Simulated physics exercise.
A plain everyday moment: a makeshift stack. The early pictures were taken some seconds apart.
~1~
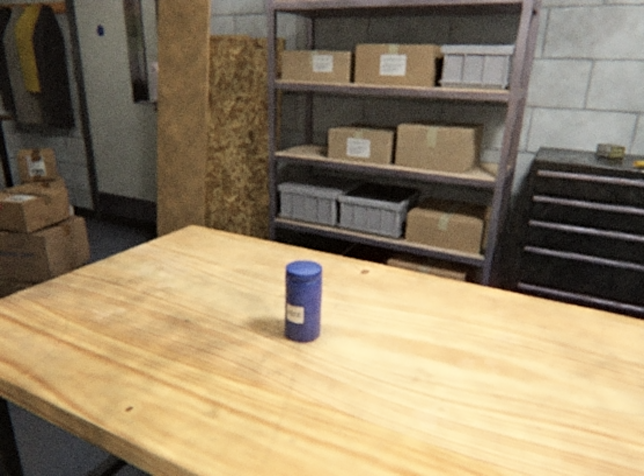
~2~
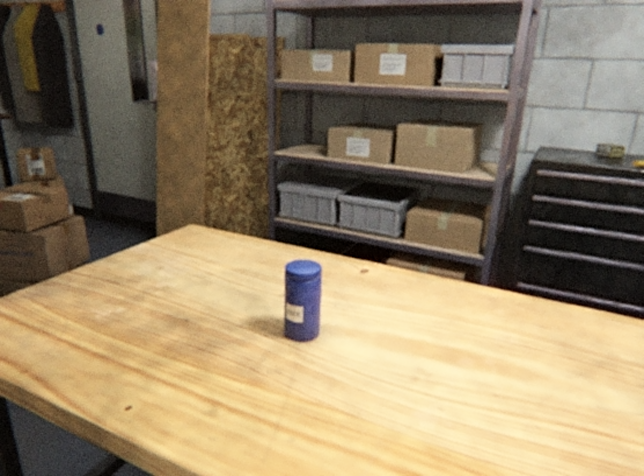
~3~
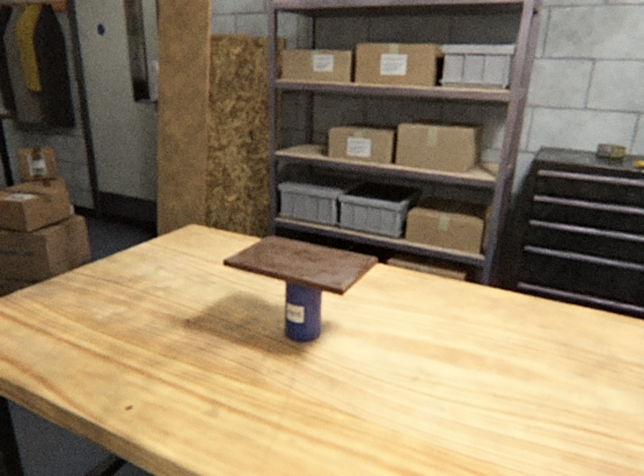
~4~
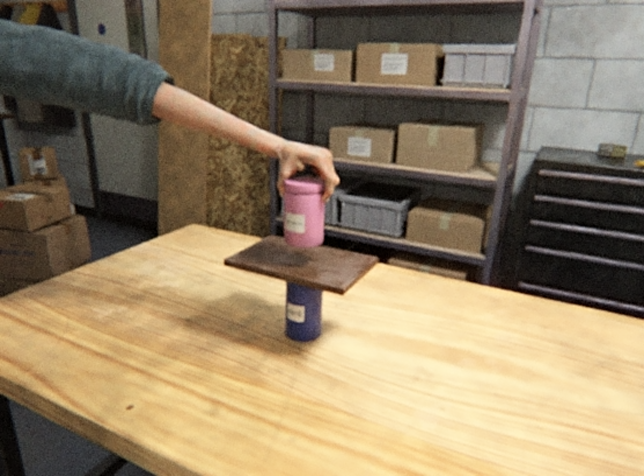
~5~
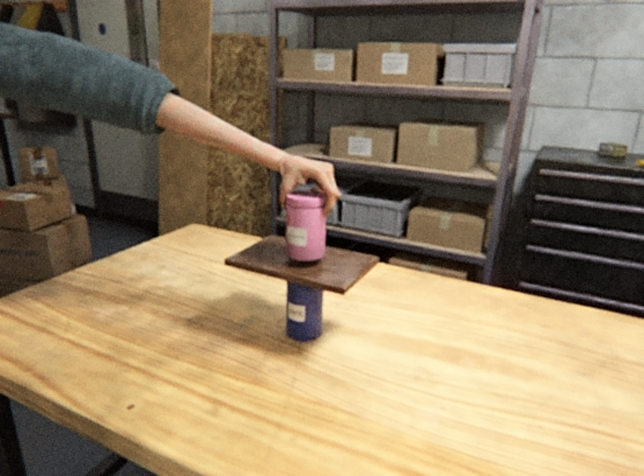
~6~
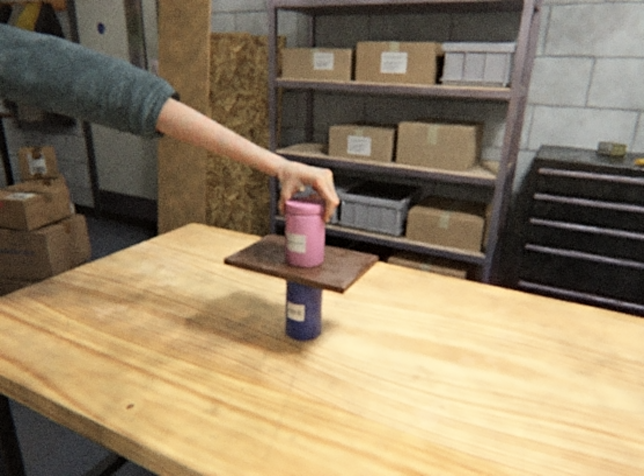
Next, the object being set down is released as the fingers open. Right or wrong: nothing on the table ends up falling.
Right.
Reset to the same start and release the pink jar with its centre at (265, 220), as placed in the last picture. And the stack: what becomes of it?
Well, it crumbles then.
Then, 0.80 s later than the last frame, all is still.
Then, 1.70 s later than the last frame, pink jar resting near (305, 232).
When it is over, all 3 as before. End places, in pixels of the last picture, pink jar near (305, 232). The stack stays up.
